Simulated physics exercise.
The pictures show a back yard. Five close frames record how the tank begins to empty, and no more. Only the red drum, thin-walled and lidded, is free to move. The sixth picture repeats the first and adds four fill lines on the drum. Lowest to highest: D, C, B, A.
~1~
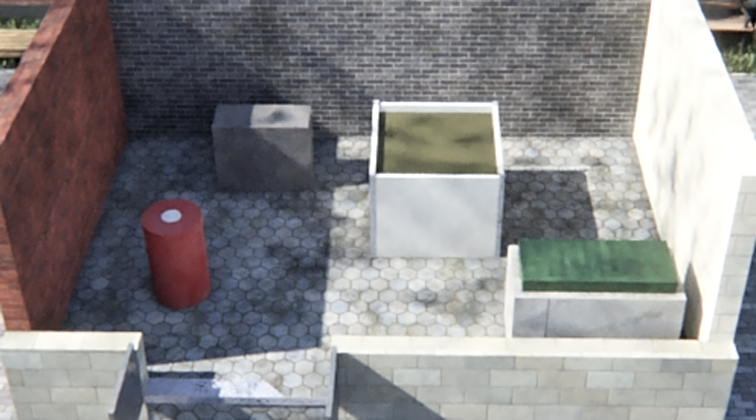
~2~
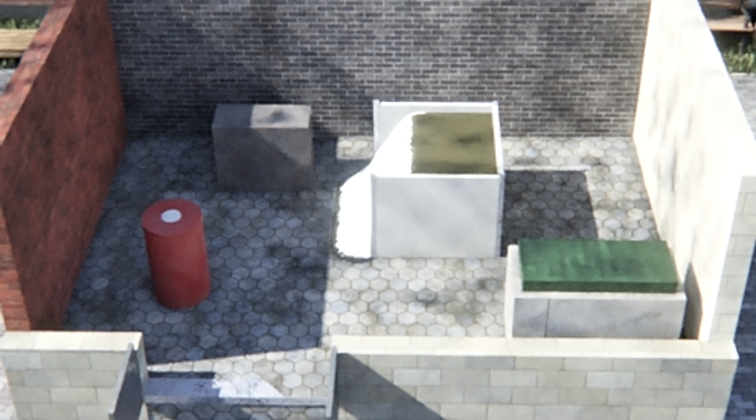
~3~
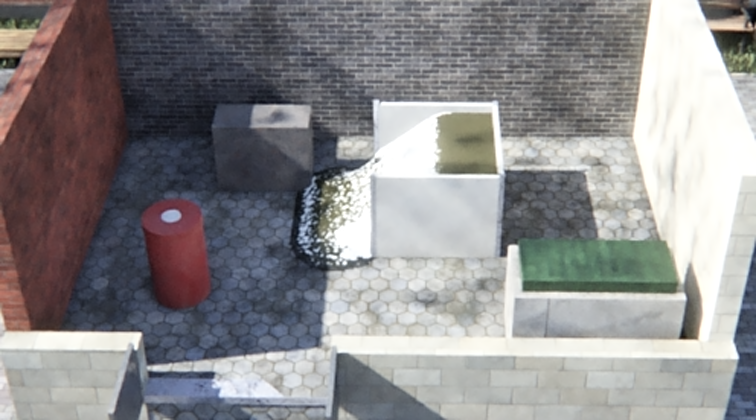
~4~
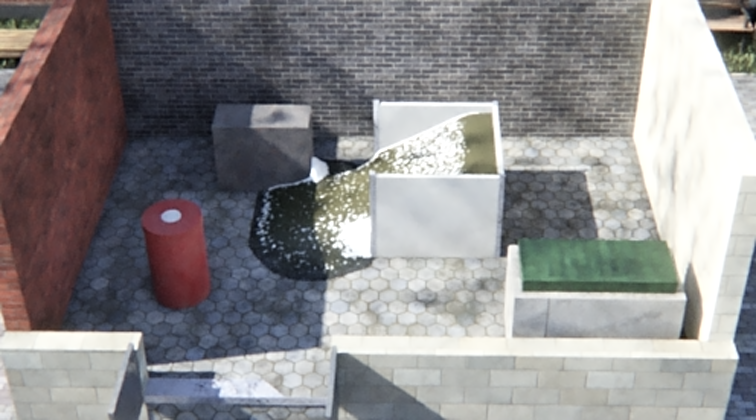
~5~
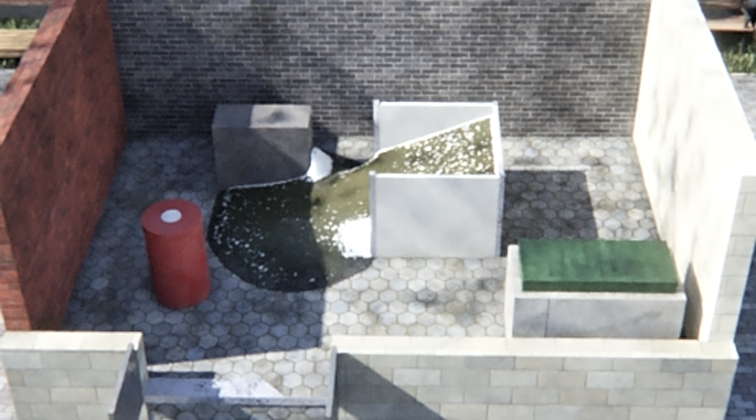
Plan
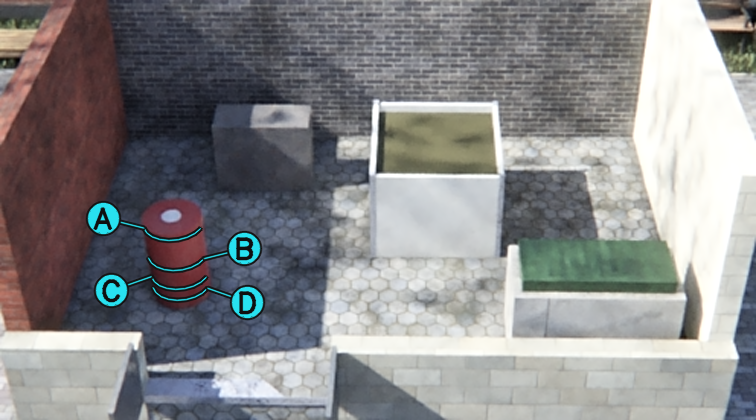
In this clip, water pours out of the left side of a white, open-topped tank in a walled yard and spreads leftward across the paving, past a grey block, while the red drum stands still.
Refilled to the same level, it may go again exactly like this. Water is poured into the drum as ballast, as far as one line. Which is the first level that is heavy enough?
It is B.
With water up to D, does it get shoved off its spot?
Yes, that goes wrong.
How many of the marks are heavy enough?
Two.
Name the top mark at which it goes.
C.
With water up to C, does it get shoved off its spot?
Yes, that goes wrong.
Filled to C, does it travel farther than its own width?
No, it does not.
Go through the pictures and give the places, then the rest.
Lid of the red drum at (173, 216); tank full, its middle at (436, 145); open gate at (237, 338), in the first frame.
In the second frame, 3 % of the ground under water, its edge towards the drum at (338, 243).
In the third frame, 6 % of the ground under water, its edge towards the drum at (297, 243).
In the fourth frame, 10 % of the ground under water, its edge towards the drum at (261, 250).
Lid of the red drum at (173, 216); 14 % of the ground under water, its edge towards the drum at (240, 268), in the fifth frame.
In cyan, A at (168, 240); B at (173, 270); C at (175, 289); D at (177, 300); from the bottom up D, C, B, A.
Choosing A, it does not move.
Choosing B, it does not move.
Choosing C, it is pushed about half its own width away.
Choosing D, it is pushed about 3 times its own width away.
